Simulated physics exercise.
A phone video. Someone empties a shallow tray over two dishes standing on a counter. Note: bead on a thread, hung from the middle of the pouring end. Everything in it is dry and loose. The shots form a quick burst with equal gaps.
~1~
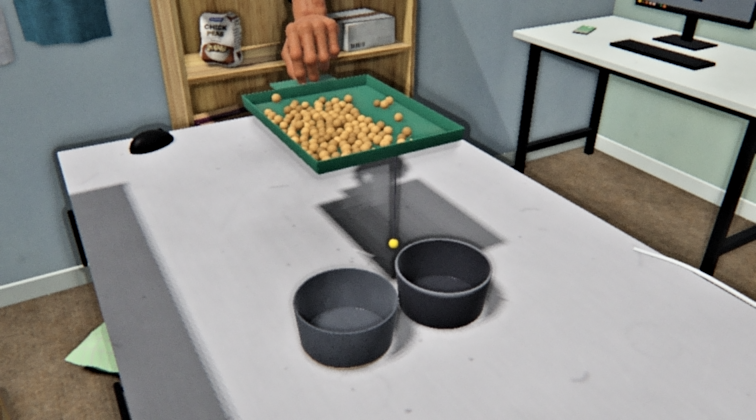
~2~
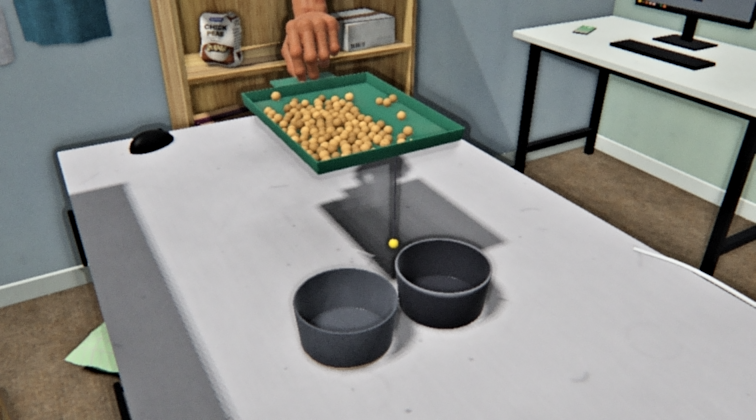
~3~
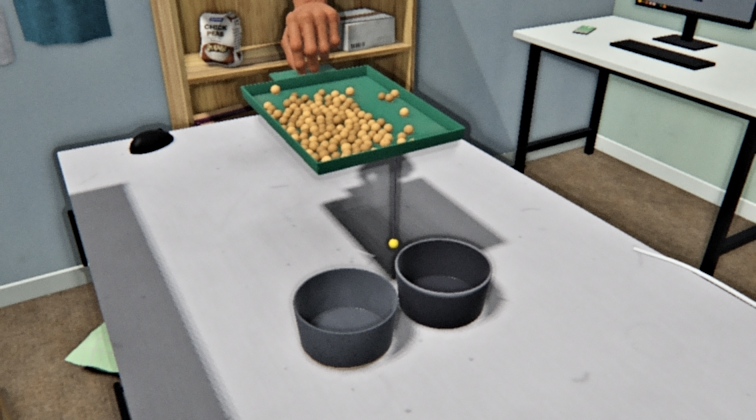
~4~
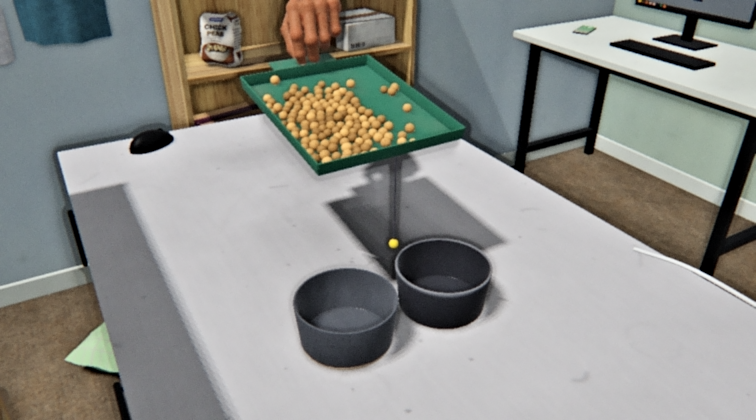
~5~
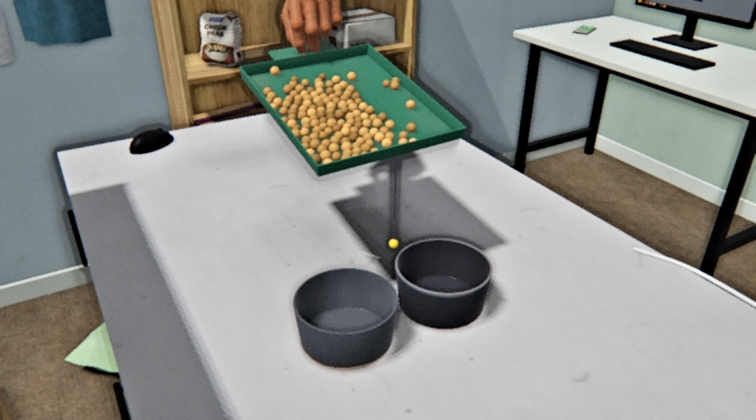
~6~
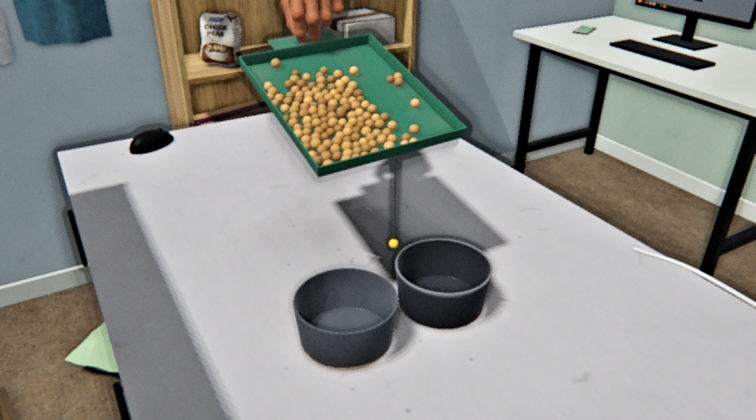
A green tray of round, tan wooden beads is held by a hand above a white table, seen from a fixed, raised view in a room with wooden shelves behind and a desk at right. Two dark grey dishes stand below, near a small yellow bead on a thread. The hand raises the tray's far side, gradually steepening it, and the beads shift slightly, then more, toward the near edge.
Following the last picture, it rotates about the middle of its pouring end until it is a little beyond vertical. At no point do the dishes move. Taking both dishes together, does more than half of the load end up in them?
Yes.
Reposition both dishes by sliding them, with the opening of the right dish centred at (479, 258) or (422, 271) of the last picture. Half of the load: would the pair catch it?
Catch, run one: Past the halfway mark; run two: Past the halfway mark.
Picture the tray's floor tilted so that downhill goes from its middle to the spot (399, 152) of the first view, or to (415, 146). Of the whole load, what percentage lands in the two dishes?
The first gives 80 %, the second 60 %.
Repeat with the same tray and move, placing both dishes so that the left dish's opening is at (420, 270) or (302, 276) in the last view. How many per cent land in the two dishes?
First placement: Some 40 %; second placement: Some 10 %.
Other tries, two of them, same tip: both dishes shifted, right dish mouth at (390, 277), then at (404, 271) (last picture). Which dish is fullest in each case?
For the first placement, the right-side one; for the second placement, the right-side one.
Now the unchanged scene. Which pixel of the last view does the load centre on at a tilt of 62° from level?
Mark it at roughly (363, 119) in the final frame.
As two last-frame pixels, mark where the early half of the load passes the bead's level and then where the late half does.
Near (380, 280) to start, and near (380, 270) afterwards.
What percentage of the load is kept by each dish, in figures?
Out of every hundred, close to 50 go left and close to 30 go right.
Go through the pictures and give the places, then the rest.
In the first picture, corners of the pouring end at (318, 161) and (462, 128), level; middle of the load at (330, 129), round wooden beads; left dish at (371, 346); right dish at (471, 306); bead on its thread at (394, 244).
In the second picture, corners of the pouring end at (318, 161) and (462, 128), level; middle of the load at (330, 128).
In the third picture, corners of the pouring end at (318, 162) and (462, 128), tipped barely, lowest at the left corner; middle of the load at (330, 125), a stray few on the move.
In the fourth picture, corners of the pouring end at (319, 163) and (463, 127), tipped a little, lowest at the left corner; middle of the load at (330, 121), a small part on the move.
In the fifth picture, corners of the pouring end at (319, 164) and (463, 127), tipped a little, lowest at the left corner; middle of the load at (331, 118), a small part on the move.
In the sixth picture, corners of the pouring end at (319, 166) and (464, 127), tipped clearly, lowest at the left corner; middle of the load at (332, 117), most on the move; left dish at (371, 346); right dish at (471, 306).
Soon after the last picture, tray tipped steeply; nearly all on the tray; a stray few outside both.
A little later, tray tipped past a quarter turn; a small part on the tray; about a third in the left dish; a small part in the right dish; a small part outside both; about a quarter in the air.
Later still, tray tipped past a quarter turn; about half in the left dish; about a quarter in the right dish; about a quarter outside both.
By the end, tray tipped past a quarter turn; about half in the left dish; about a quarter in the right dish; about a quarter outside both.
